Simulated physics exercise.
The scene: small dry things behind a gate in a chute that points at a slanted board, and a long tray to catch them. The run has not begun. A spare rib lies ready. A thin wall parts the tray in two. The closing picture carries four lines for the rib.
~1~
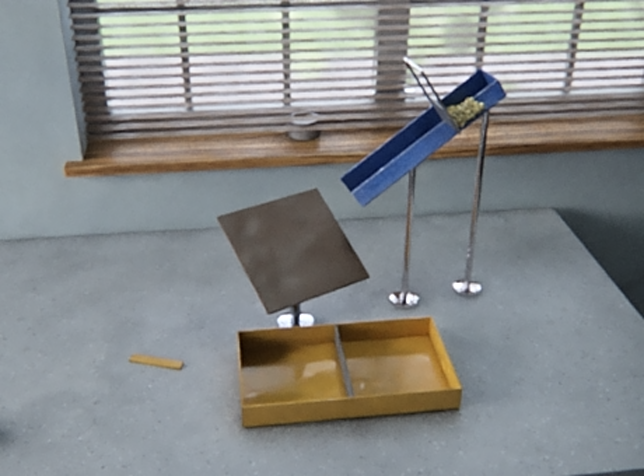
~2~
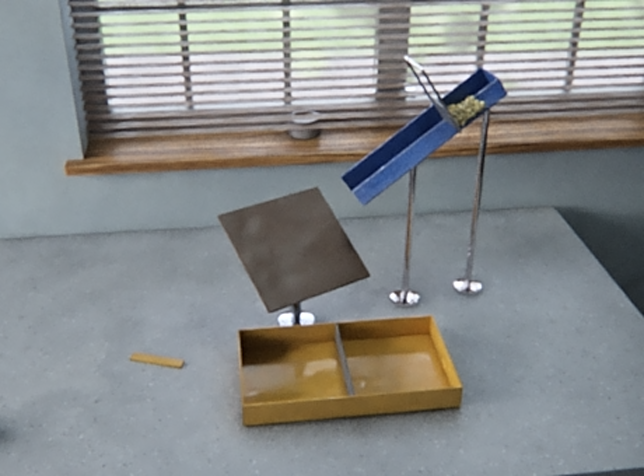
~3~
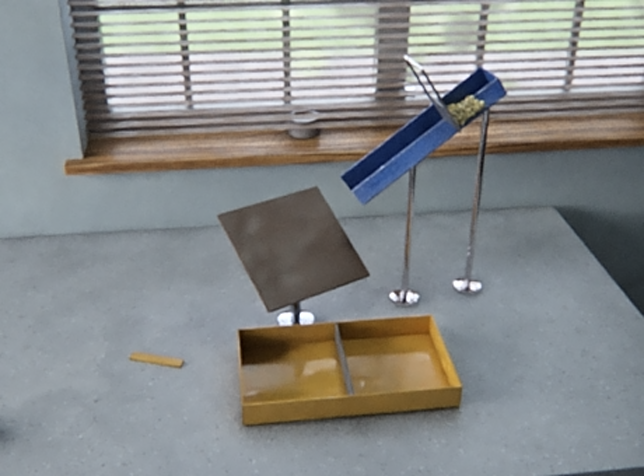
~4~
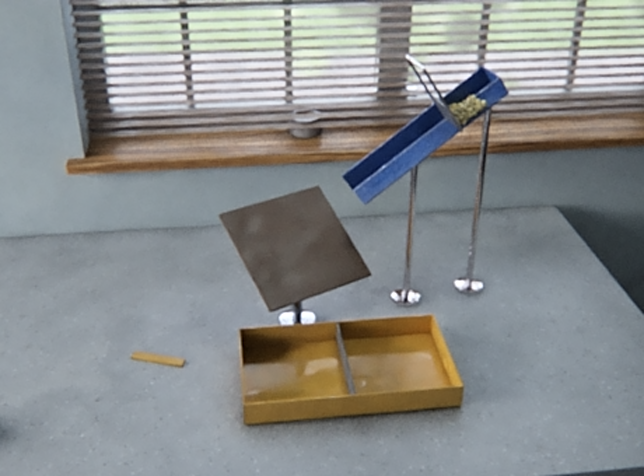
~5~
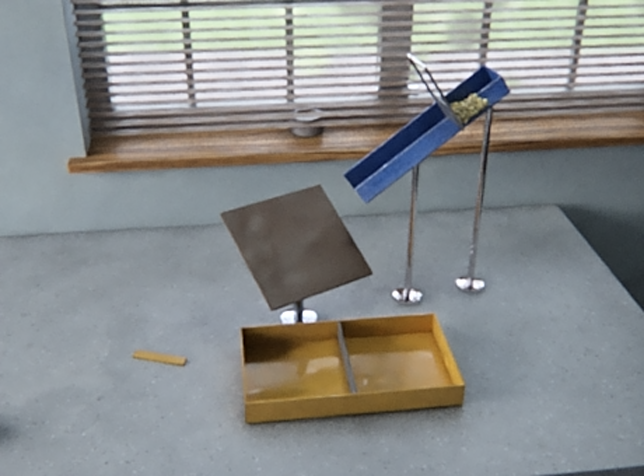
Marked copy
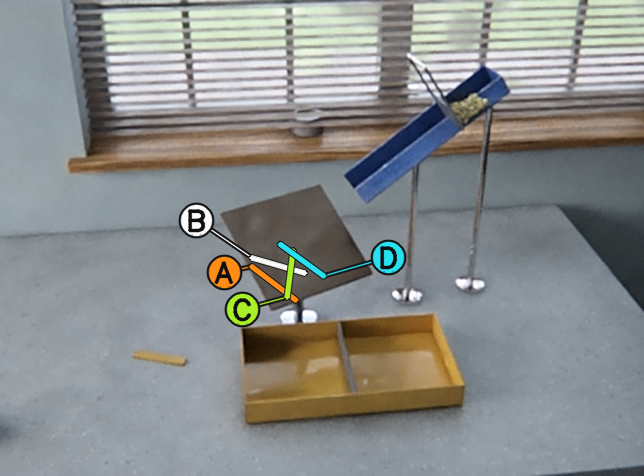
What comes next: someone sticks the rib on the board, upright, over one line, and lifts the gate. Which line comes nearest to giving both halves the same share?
Go for B.
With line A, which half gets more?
Left.
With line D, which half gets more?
More lands on the right.
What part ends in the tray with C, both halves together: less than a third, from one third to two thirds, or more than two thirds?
It is more than two thirds.
On the marked copy, line A from (251, 266) to (295, 300); line B from (252, 257) to (304, 272); line C from (293, 250) to (287, 297); line D from (280, 244) to (323, 276).
If A is chosen, of what is caught, most in the left half, a small part in the right.
If B is chosen, of what is caught, about half in the left half, about half in the right.
If C is chosen, of what is caught, most in the left half, a small part in the right.
If D is chosen, of what is caught, a small part in the left half, most in the right.
